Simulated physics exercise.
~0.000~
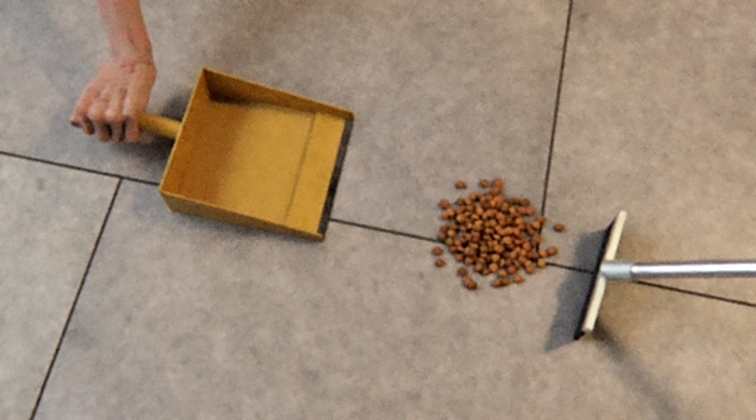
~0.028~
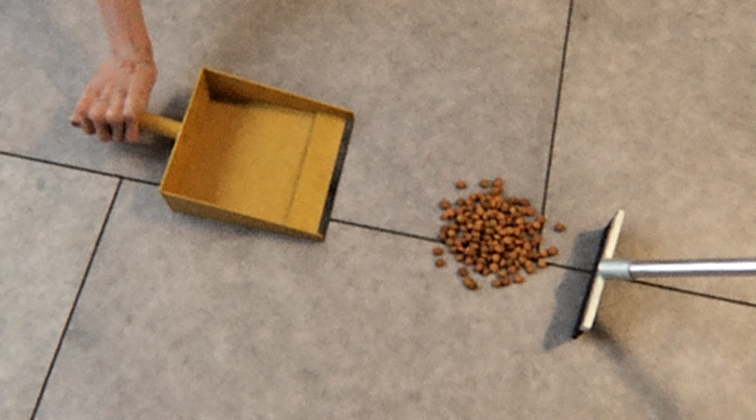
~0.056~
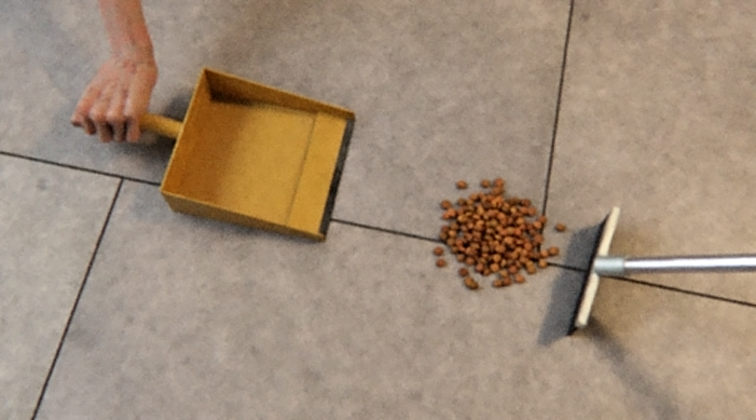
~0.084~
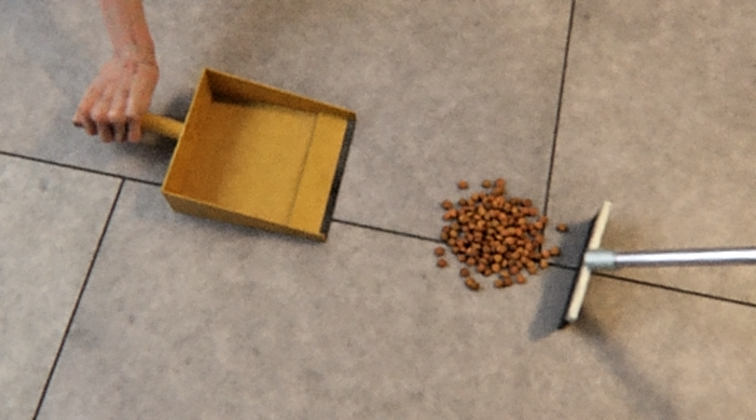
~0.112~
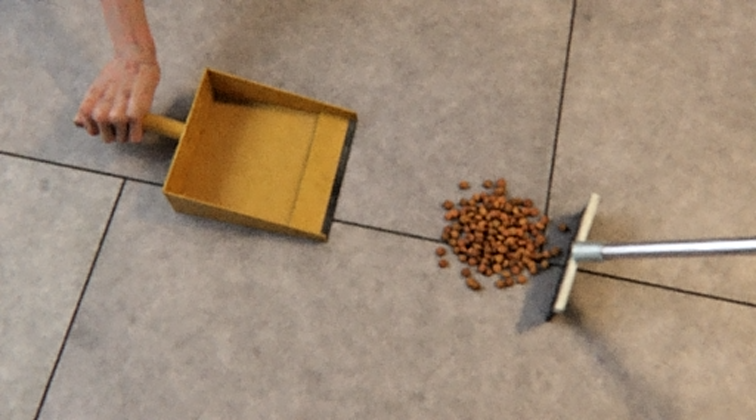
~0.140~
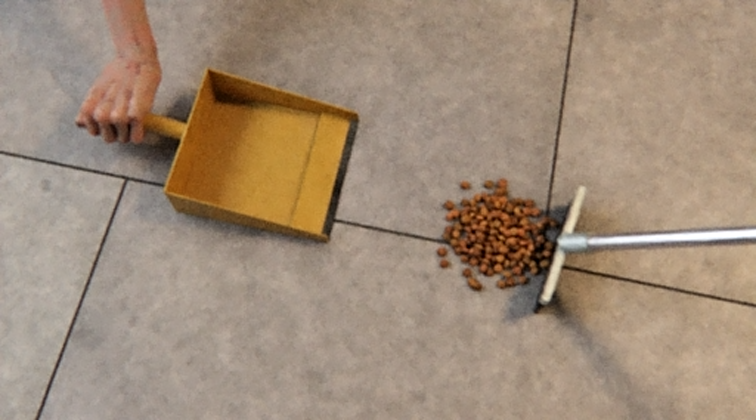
A hand at the upper left grips the handle of a yellow dustpan on a grey tiled floor with dark joints, seen from above. The dustpan's open side faces a loose heap of small reddish-brown pieces near the centre, with a pale-edged squeegee on a silvery pole at the right. The squeegee slides left and slightly upward to the heap's right edge, while hand and pan stay still.
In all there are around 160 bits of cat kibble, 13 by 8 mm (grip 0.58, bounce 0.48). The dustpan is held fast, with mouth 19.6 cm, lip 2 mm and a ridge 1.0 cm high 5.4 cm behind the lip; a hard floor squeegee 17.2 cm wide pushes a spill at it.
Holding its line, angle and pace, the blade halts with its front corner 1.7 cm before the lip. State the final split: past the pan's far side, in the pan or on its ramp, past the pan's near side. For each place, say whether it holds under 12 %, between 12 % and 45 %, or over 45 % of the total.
Past the pan's far side: Between 12 % and 45 %, in the pan or on its ramp: Between 12 % and 45 %, past the pan's near side: Under 12 %.
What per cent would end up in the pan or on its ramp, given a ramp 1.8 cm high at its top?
Near 30 per cent, then.
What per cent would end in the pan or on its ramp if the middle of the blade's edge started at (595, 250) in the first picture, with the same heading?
Roughly 20 percent, ramp included.
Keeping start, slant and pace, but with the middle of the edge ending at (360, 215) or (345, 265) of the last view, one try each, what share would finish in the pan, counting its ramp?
About 30 and 10 per cent.
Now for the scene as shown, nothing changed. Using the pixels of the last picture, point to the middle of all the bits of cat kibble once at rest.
At about (352, 151).
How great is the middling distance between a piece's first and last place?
Roughly 26 cm.
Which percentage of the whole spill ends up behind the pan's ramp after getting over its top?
It comes to some 10 per cent.
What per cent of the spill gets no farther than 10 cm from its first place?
Roughly 5 in a hundred.
Then, at 0.34 s, middle of the blade 17 cm from the lip; 0 % over the lip, far side 0 %, near side 5 %.
After 0.47 s, middle of the blade 8 cm from the lip; 0 % over the lip, far side 10 %, near side 5 %.
After 0.74 s, middle of the blade 3 cm from the lip; 35 % over the lip, far side 20 %, near side 5 %.
At rest (1.2 s), far side 20 %, pan 35 %, near side 5 %, in front of the lip or behind the blade 40 %.
